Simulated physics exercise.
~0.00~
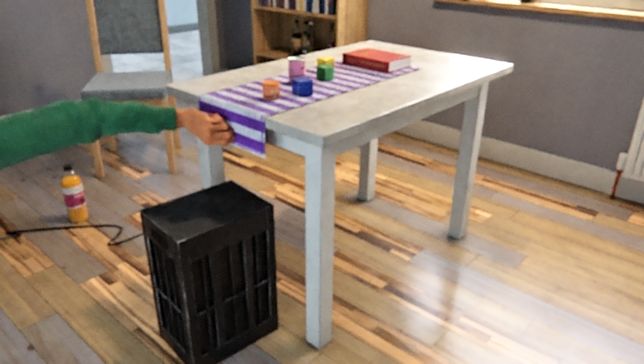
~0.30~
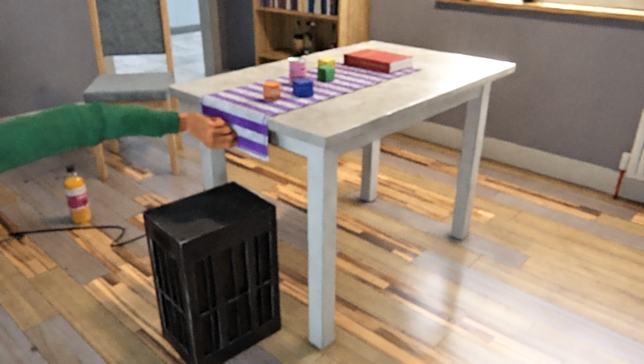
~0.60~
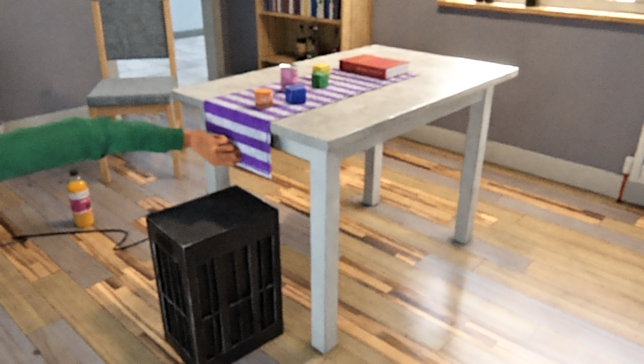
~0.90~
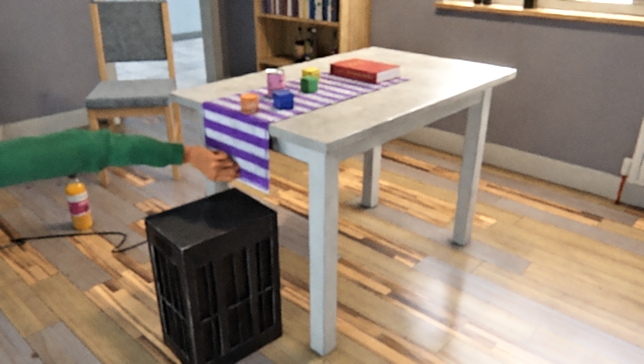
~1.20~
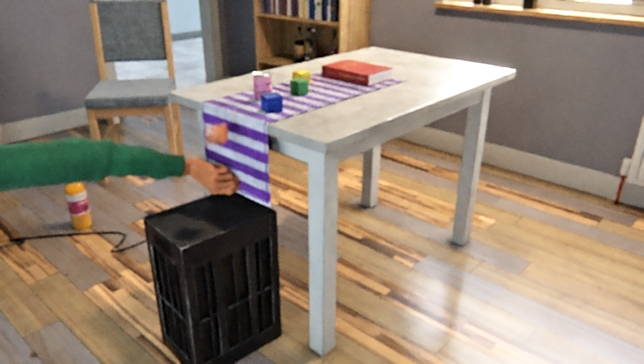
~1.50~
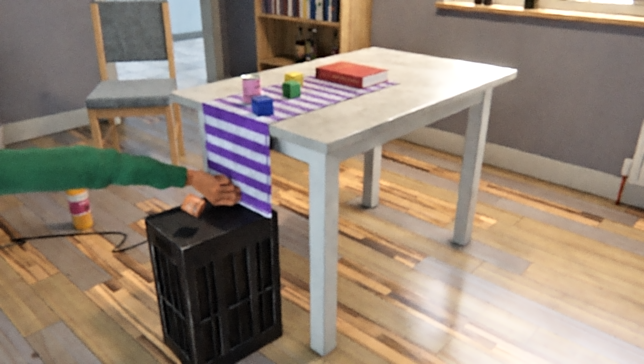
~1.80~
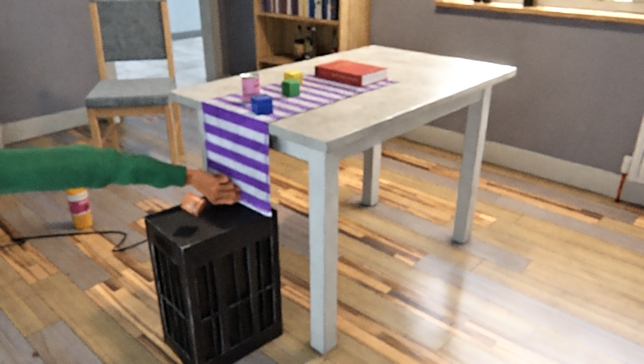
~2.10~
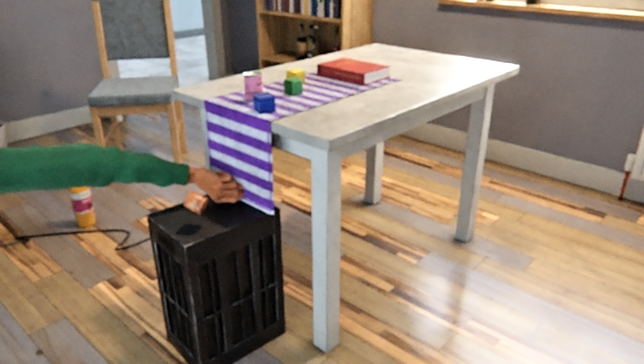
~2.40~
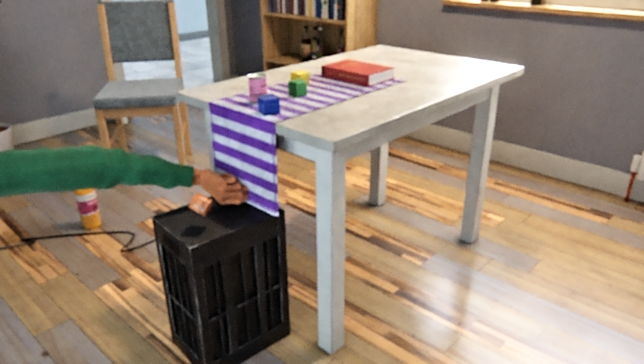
We see a green-sleeved arm pull a striped purple tea towel over a table's edge, drawing small colourful items along until an orange pot drops off. The hem reaches the black crate and the pulling stops, leaving the pink can, blue cube and green cube on the table.
